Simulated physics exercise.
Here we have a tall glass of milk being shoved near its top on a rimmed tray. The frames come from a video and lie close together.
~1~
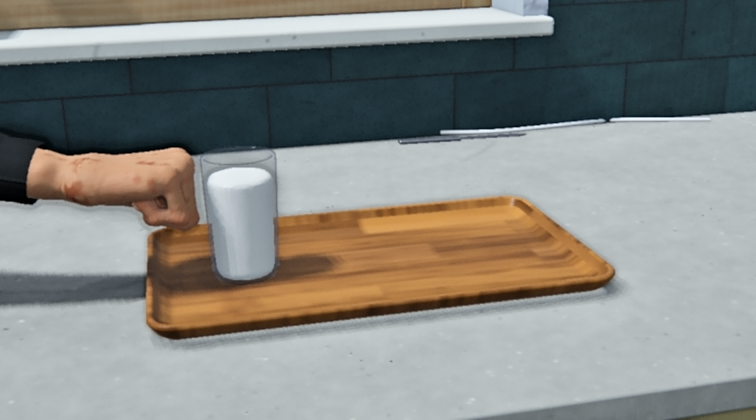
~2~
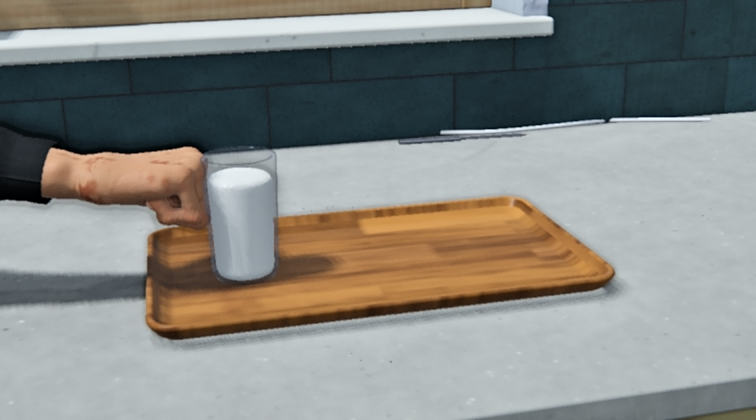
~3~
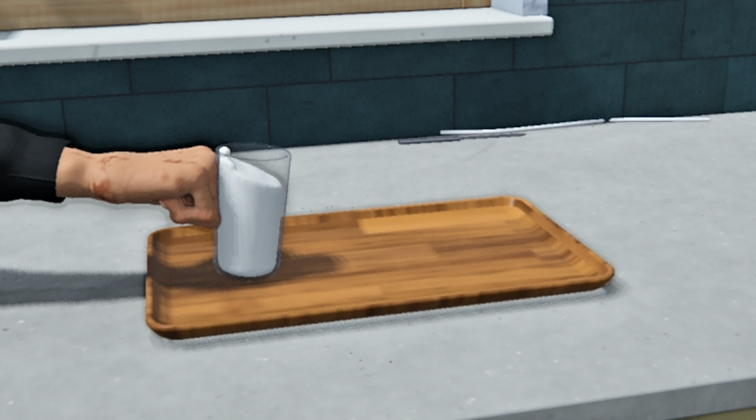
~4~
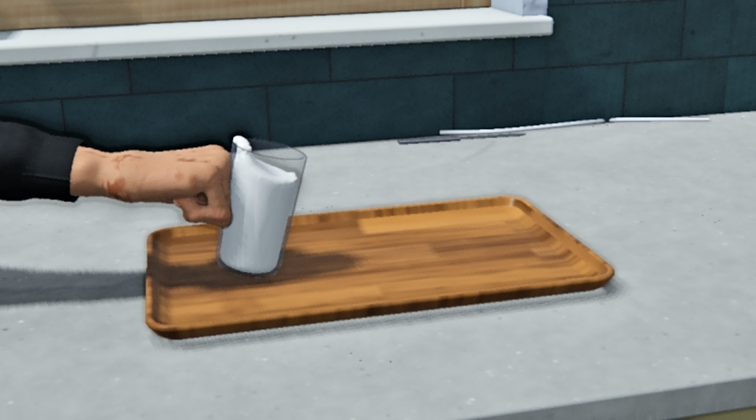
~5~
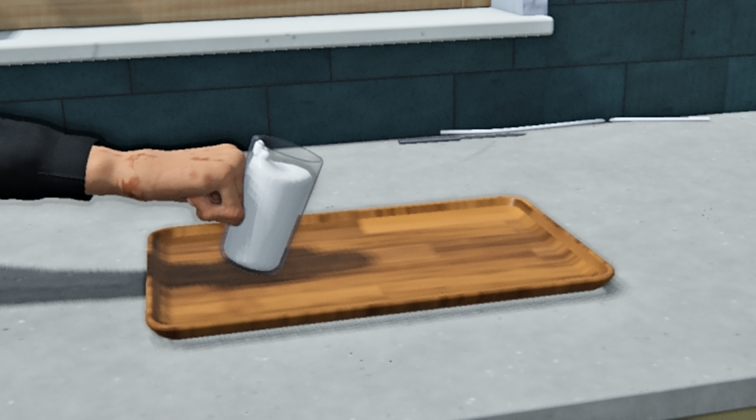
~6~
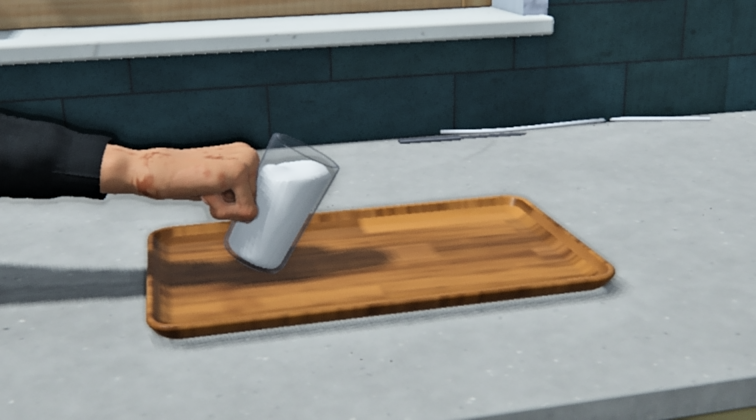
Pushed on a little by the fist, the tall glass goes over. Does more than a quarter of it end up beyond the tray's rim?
Yes.
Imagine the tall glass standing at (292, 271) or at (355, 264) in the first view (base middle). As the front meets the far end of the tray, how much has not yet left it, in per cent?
Roughly 65 % and then 75 %.
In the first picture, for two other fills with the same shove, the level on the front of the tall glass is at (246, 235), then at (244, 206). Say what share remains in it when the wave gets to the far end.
The first fill keeps 45 percent and the second keeps 50 percent.
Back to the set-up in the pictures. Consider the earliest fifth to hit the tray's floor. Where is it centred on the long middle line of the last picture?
I'd point to somewhere close to pixel (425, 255).
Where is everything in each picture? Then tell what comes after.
Tilt 0°; right rim (273, 155); surface from (207, 178) to (271, 173); the tray's far rim is at (564, 232); the tray is clear ahead, in the first frame.
Tilt 0°; right rim (273, 155); surface from (207, 178) to (271, 173), in the second frame.
Tilt 7°; right rim (288, 155); surface from (220, 151) to (281, 179), in the third frame.
Tilt 14°; right rim (304, 157); surface from (234, 158) to (296, 175), in the fourth frame.
Tilt 22°; right rim (320, 161); surface from (242, 187) to (311, 169), in the fifth frame.
Tilt 30°; right rim (336, 167); surface from (251, 189) to (329, 165), in the sixth frame.
A moment on, the tall glass lies on its side and 89 per cent is in the glass, 9 on the tray and 3 above or beyond its rim.
Next, the tall glass lies on its side and 50 per cent is in the glass, 44 on the tray and 6 above or beyond its rim.
Then the tall glass lies on its side and 30 per cent is in the glass, 44 on the tray and 26 above or beyond its rim.
Later the tall glass lies on its side and 17 per cent is in the glass, 37 on the tray and 47 above or beyond its rim.
In the end 54 per cent is held by tray and glass, 46 is off the tray.
